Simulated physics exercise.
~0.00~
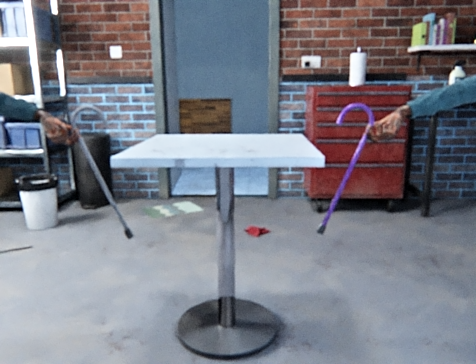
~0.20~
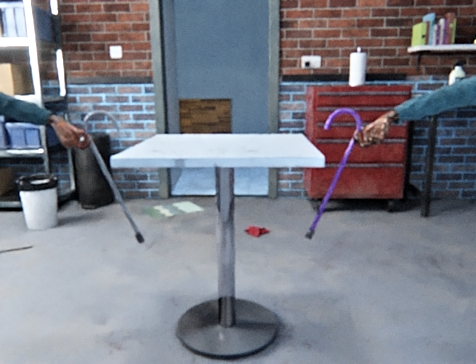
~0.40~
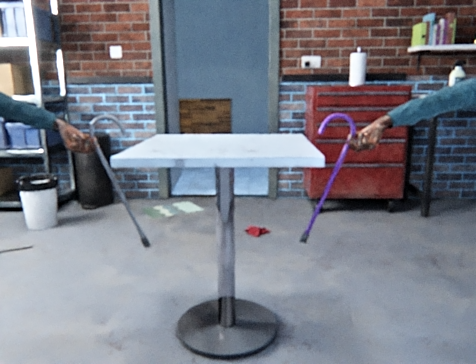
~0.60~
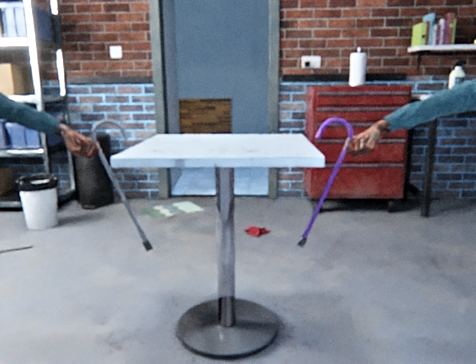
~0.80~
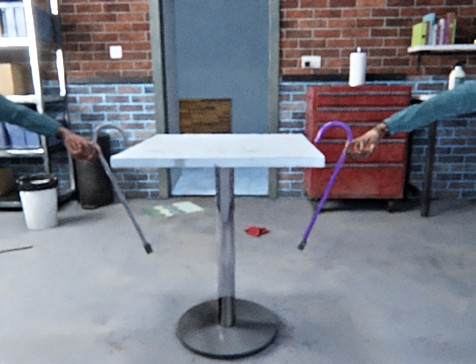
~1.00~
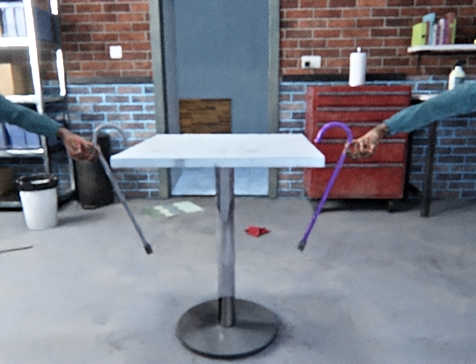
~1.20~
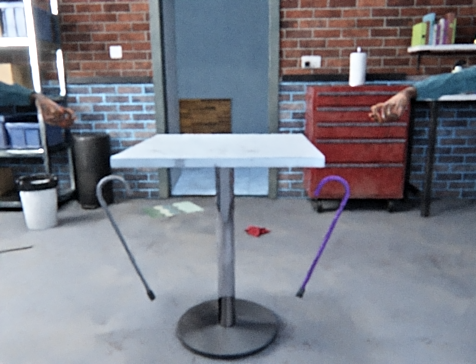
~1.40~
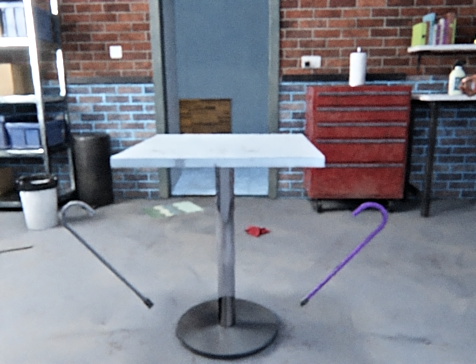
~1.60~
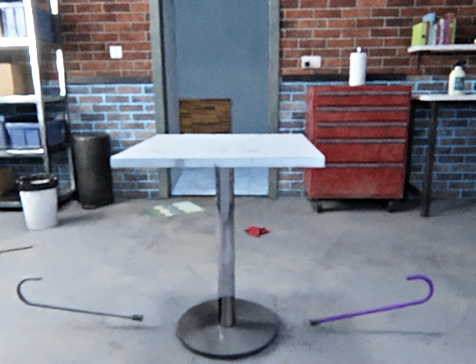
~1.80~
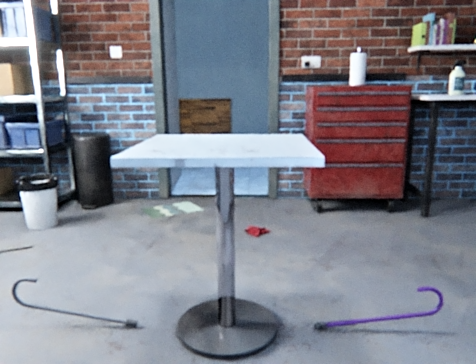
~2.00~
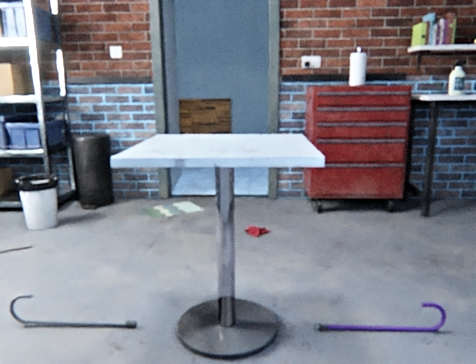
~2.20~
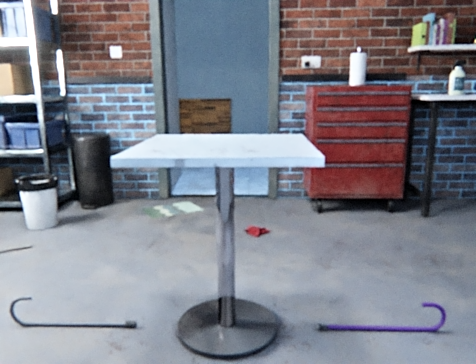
A white square-topped table on a round metal base stands at the centre of a workshop, seen from the front by a still camera, with brick walls, a grey door and a red tool chest behind. A hand on the left holds a grey cane, and one on the right holds a purple cane. The hands bring the canes inward until their crooks are close to the table's edges, then let go and draw back. Both canes drop, tipping outward as they fall. They end lying on the floor on either side of the unmoved table.
